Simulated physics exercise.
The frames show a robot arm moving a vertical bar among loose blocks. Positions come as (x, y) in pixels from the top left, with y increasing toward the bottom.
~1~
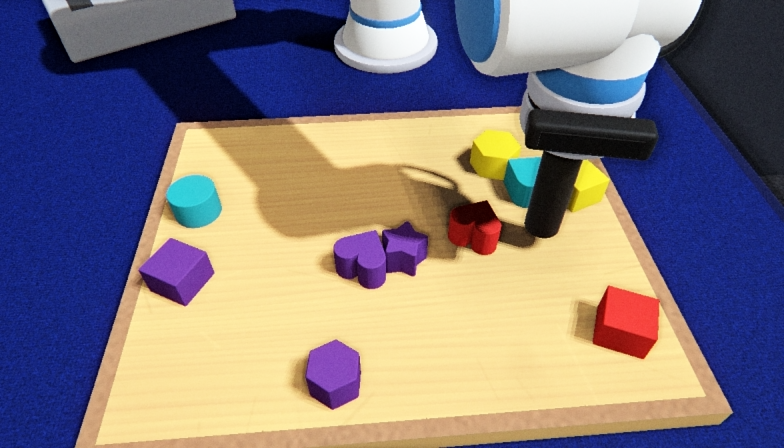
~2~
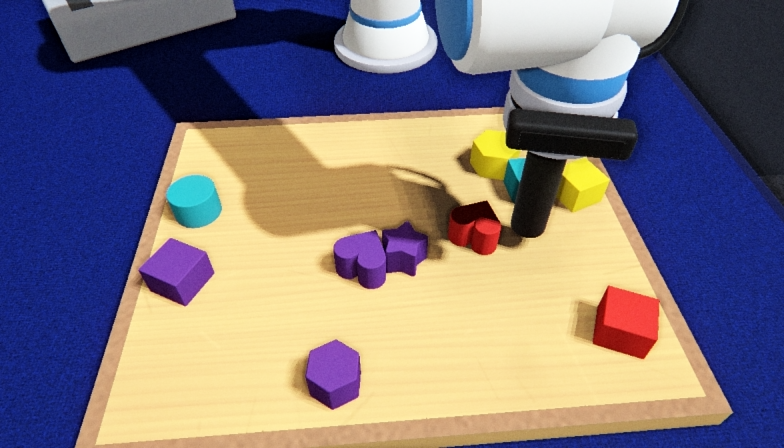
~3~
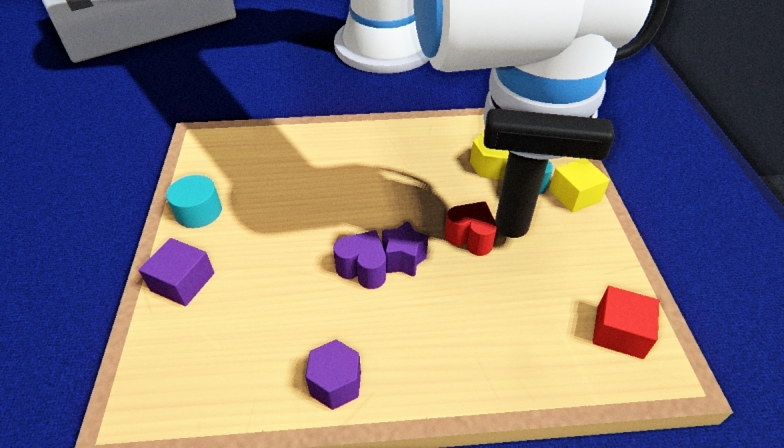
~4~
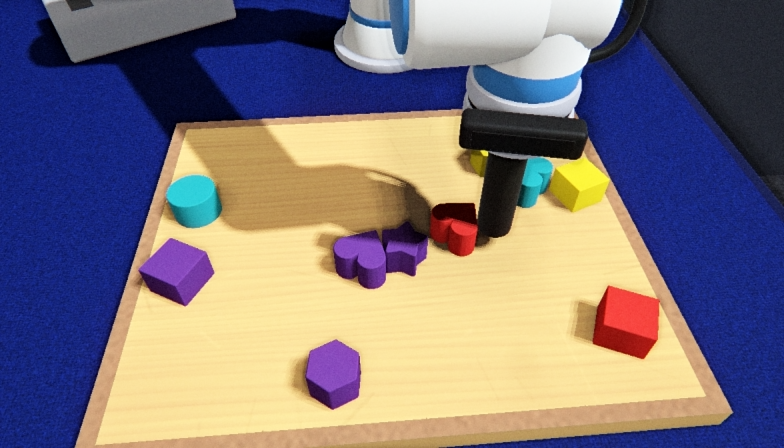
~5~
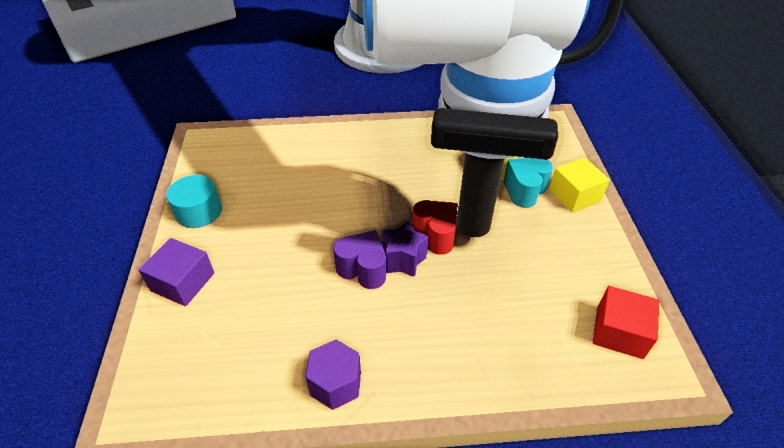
A robot arm moved its upright black bar left across a wooden board, reached the red heart-shaped block and pushed it left toward the purple star, while the other scattered colored blocks stayed put.
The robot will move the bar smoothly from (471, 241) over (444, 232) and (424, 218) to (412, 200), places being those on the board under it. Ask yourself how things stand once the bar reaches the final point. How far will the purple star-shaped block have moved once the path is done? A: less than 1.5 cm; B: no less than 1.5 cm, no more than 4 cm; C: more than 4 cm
(A)
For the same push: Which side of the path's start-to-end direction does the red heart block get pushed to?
It shifts leftward.
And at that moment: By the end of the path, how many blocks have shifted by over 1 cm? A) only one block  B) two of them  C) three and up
(A)
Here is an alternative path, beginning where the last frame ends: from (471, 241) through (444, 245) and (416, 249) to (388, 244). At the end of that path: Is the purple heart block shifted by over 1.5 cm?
I expect so.
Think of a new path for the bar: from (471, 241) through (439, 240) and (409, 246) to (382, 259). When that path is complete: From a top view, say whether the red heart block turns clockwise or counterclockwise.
Verdict: Clockwise.
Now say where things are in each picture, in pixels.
Bar tip at (541, 226); block tops, purple heart block at (362, 248); purple star-shaped block at (404, 238); red heart block at (478, 216), in the first frame.
Bar at (528, 226); blocks unchanged, in the second frame.
Bar at (512, 226); red heart block at (474, 216), in the third frame.
Bar at (494, 225); red heart block at (458, 215), in the fourth frame.
Bar at (473, 225); purple heart block at (362, 248); purple star-shaped block at (404, 238); red heart block at (438, 213), in the fifth frame.
The first path, step by step. Halfway along, bar at (432, 209); purple star-shaped block at (399, 236), turned 25° anticlockwise; red heart block at (396, 204), turned 25° anticlockwise.
At the end, bar at (413, 185); purple heart block in place; purple star-shaped block at (399, 236), turned 25° anticlockwise; red heart block at (390, 203), turned 35° anticlockwise.
